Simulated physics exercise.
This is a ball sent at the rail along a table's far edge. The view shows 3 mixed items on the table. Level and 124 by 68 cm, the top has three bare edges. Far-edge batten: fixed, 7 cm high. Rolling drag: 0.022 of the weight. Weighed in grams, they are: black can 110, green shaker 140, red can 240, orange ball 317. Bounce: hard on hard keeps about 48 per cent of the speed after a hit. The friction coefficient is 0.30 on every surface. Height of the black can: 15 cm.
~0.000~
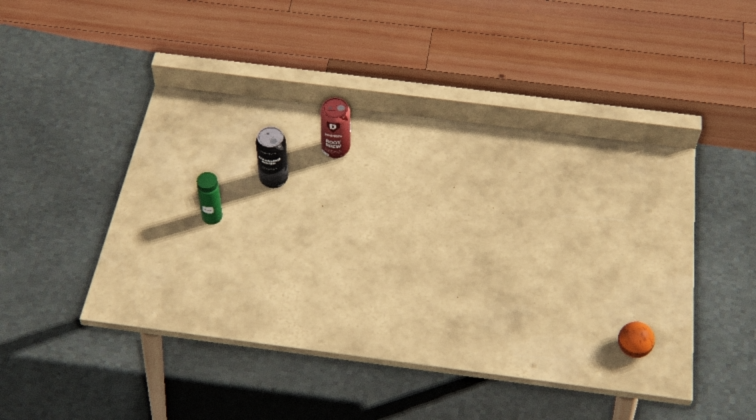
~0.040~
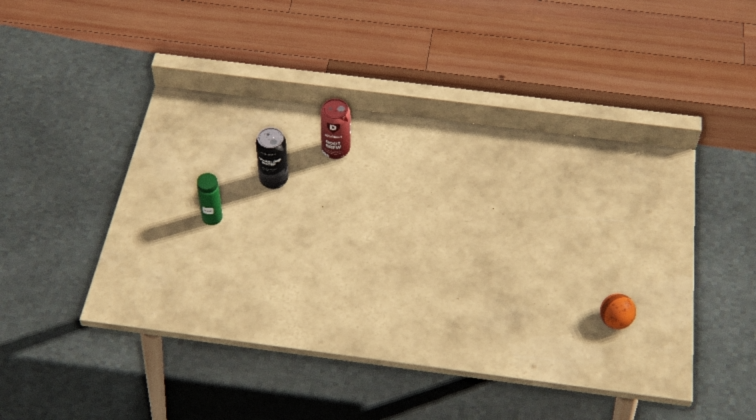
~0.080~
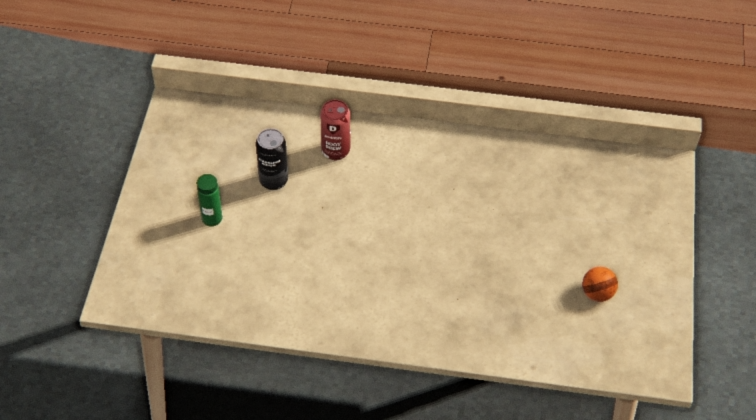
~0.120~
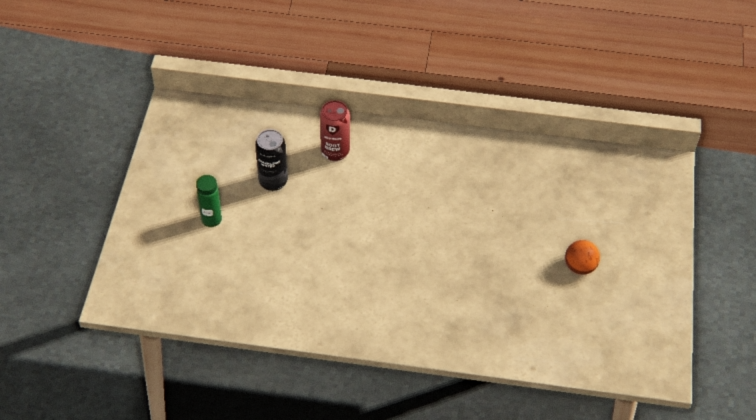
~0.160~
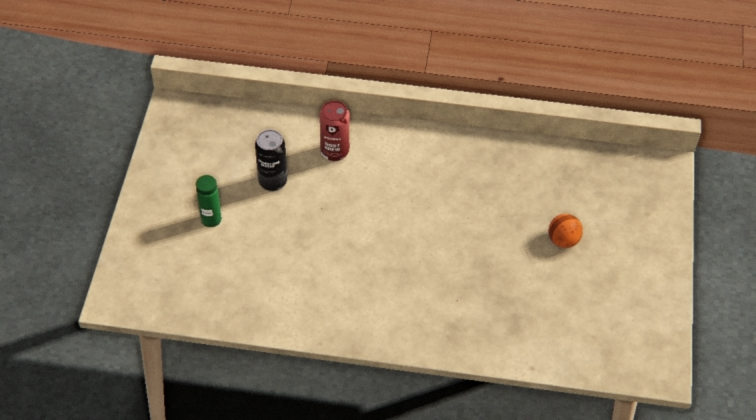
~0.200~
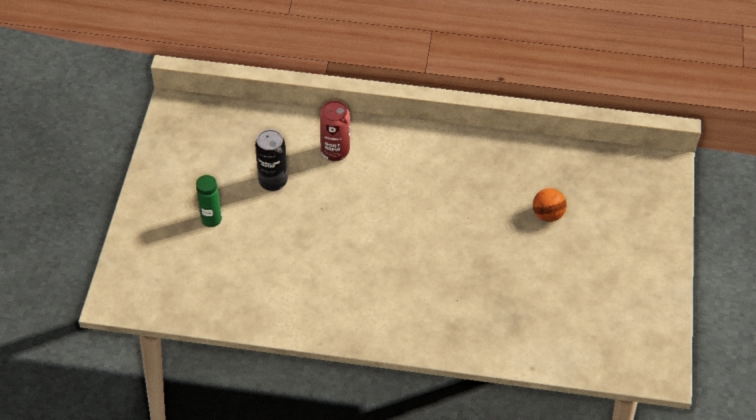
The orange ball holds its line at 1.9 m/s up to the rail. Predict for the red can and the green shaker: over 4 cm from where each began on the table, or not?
Red can - not over, green shaker - over.
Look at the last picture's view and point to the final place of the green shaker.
Around (140, 214).
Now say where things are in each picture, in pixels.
In the first picture, orange ball (636, 340); red can (336, 129); green shaker (210, 198).
In the second picture, orange ball (618, 311); black can (272, 159).
In the third picture, orange ball (600, 284); black can (272, 160).
In the fourth picture, orange ball (582, 257); black can (272, 161).
In the fifth picture, orange ball (566, 231); black can (271, 161).
In the sixth picture, orange ball (549, 205); red can (335, 132); green shaker (209, 201).
After 0.70 s, orange ball near (371, 172).
After 1.40 s, orange ball near (202, 230); green shaker 36° off upright near (173, 202); black can 4° off upright.
After 3.10 s, orange ball near (84, 394); green shaker on its side near (140, 214); black can moved 3 cm.
In the end (3.5 s), toppled on the table, green shaker; the other 2 under 4 cm from the start. At the end, from the last picture's camera, red can near (335, 132), green shaker near (140, 214).
